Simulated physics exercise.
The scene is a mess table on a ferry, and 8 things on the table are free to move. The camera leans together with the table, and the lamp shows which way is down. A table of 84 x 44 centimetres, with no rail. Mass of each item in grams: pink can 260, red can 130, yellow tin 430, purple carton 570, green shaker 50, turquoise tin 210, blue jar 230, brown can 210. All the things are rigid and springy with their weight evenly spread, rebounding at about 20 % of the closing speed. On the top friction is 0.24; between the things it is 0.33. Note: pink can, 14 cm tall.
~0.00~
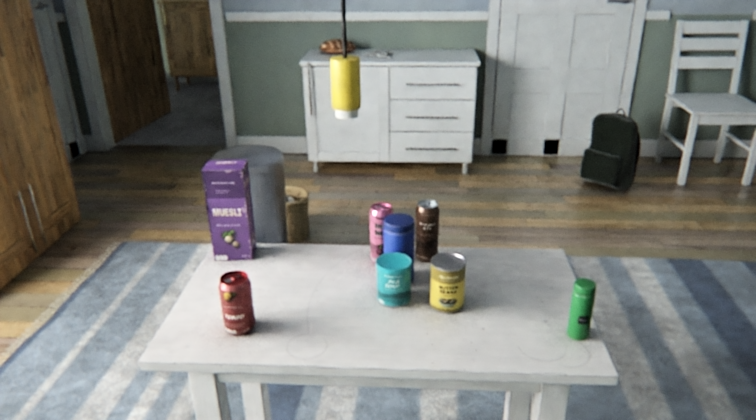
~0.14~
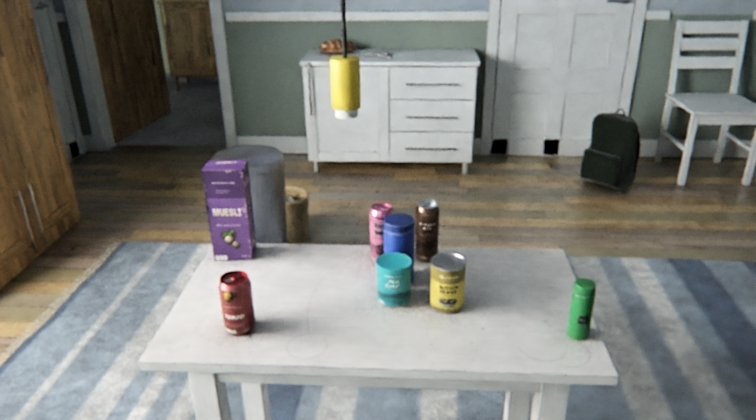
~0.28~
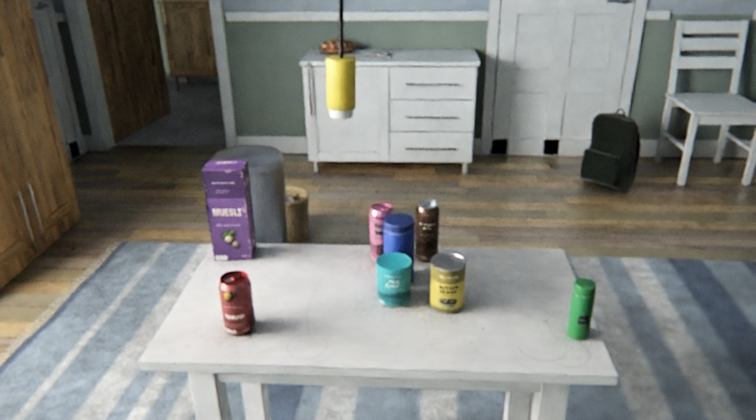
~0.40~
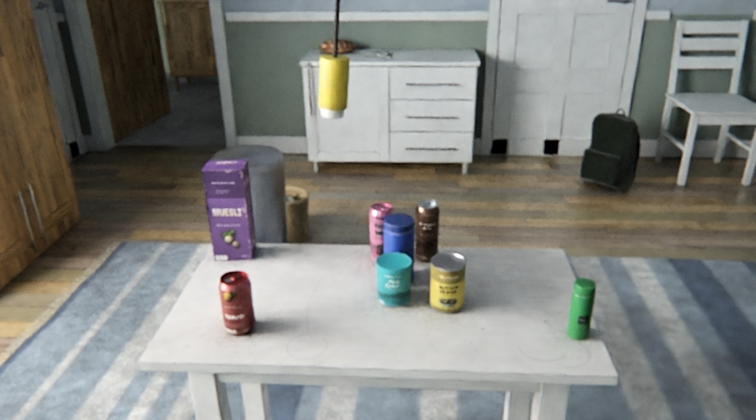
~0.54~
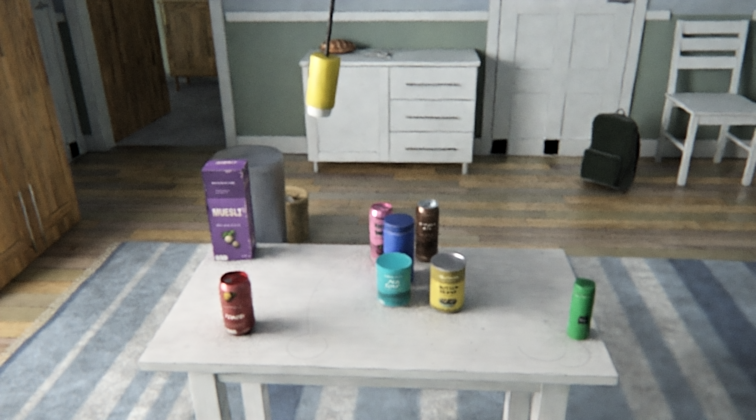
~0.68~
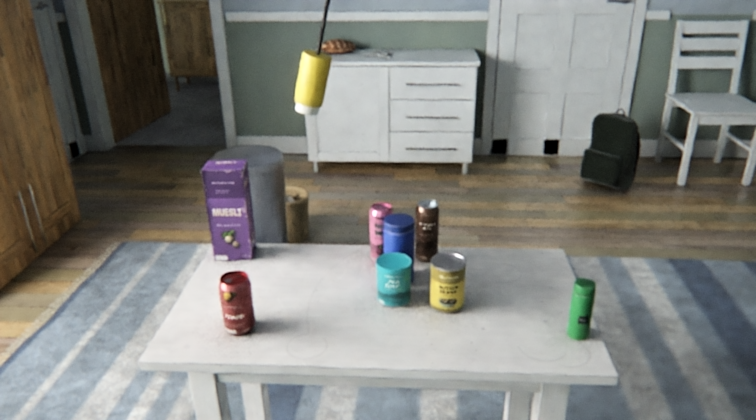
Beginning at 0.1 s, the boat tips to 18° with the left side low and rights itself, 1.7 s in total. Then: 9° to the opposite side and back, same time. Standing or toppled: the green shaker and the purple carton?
Green shaker: Standing, purple carton: Toppled.
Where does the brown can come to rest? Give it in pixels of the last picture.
Around (364, 230).
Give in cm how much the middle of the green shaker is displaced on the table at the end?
Start to finish, roughly 13 cm.
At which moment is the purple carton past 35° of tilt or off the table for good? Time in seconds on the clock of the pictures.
It happens at about 1.2 s.
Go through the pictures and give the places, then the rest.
The first picture shows boat level; green shaker (581, 310); purple carton (231, 211).
The second picture shows boat level; yellow tin (448, 283); turquoise tin (394, 280).
The third picture shows floor tilted 2°, left side down; blue jar (399, 250); brown can (427, 231).
The fourth picture shows floor tilted 5°, left side down; pink can (382, 234); red can (237, 304).
The fifth picture shows floor tilted 9°, left side down; yellow tin (448, 283); turquoise tin (394, 280).
The sixth picture shows floor tilted 14°, left side down; green shaker (581, 309); purple carton (231, 211).
By 1.28 s, floor tilted 12°, left side down; purple carton now off the table; green shaker 9 cm from its spot near (533, 308); red can 10 cm from its spot.
By 1.48 s, floor tilted 6°, left side down; green shaker 13 cm from its spot near (512, 307); red can 14 cm from its spot; pink can 14 cm from its spot.
When it is over (4.0 s), off the table and tipped over, purple carton; not toppled but over 5 cm from the start, pink can, red can, yellow tin, green shaker, turquoise tin, blue jar and brown can. End places, in pixels of the last picture, green shaker near (510, 308).
